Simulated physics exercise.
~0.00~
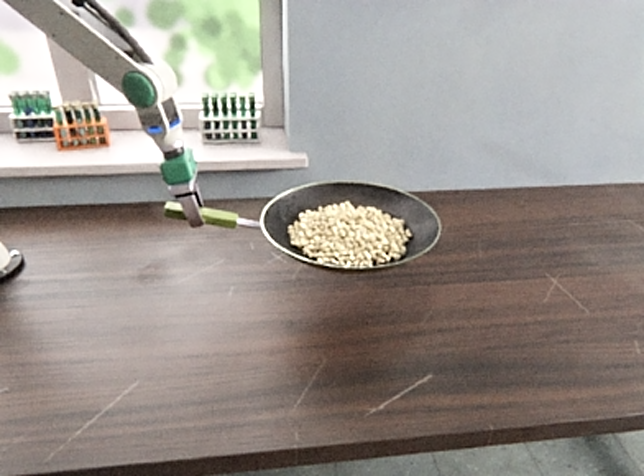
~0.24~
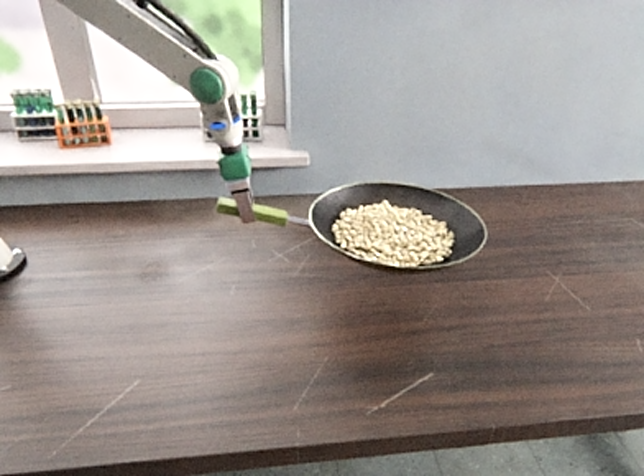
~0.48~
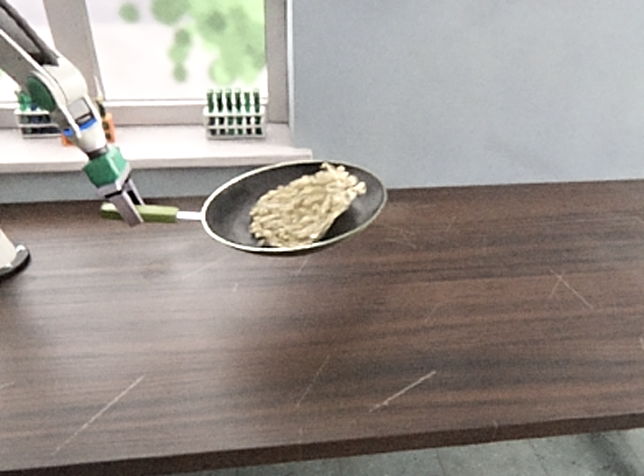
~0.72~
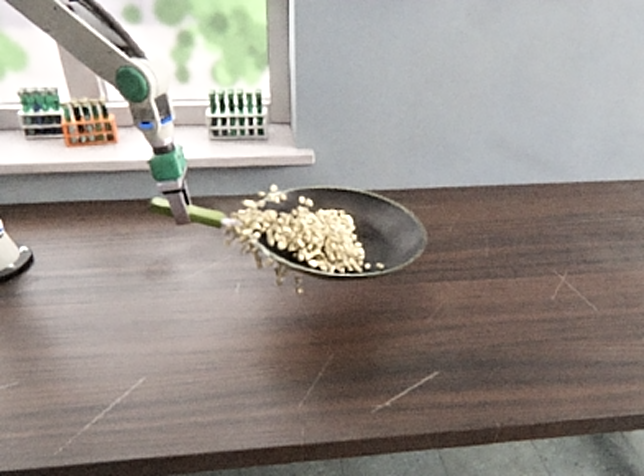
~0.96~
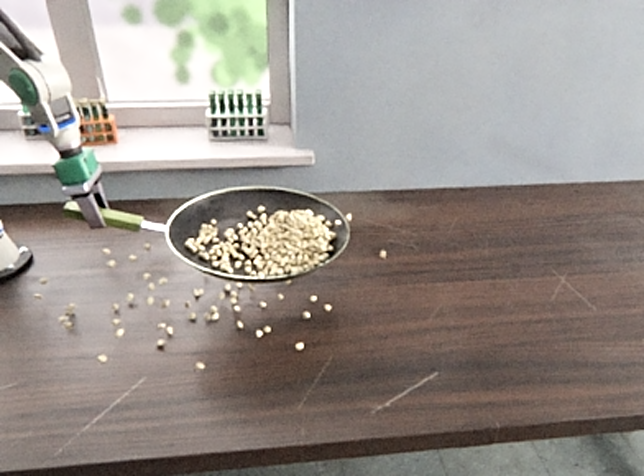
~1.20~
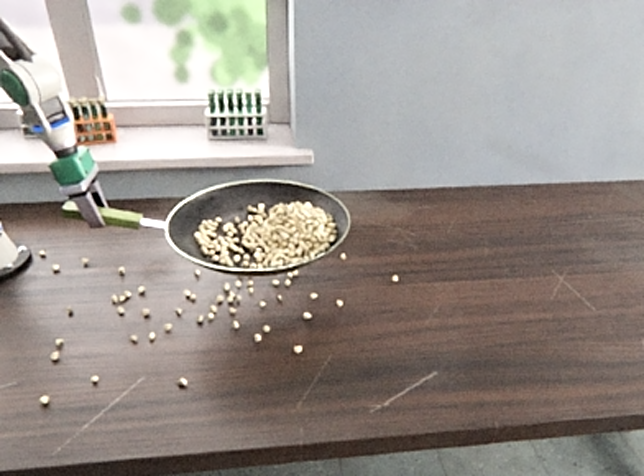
A robot arm held a black frying pan of pale dried beans above a dark wooden table and jerked it right, left and back again, tossing the beans until some spilled and scattered across the tabletop, while most stayed in the pan.
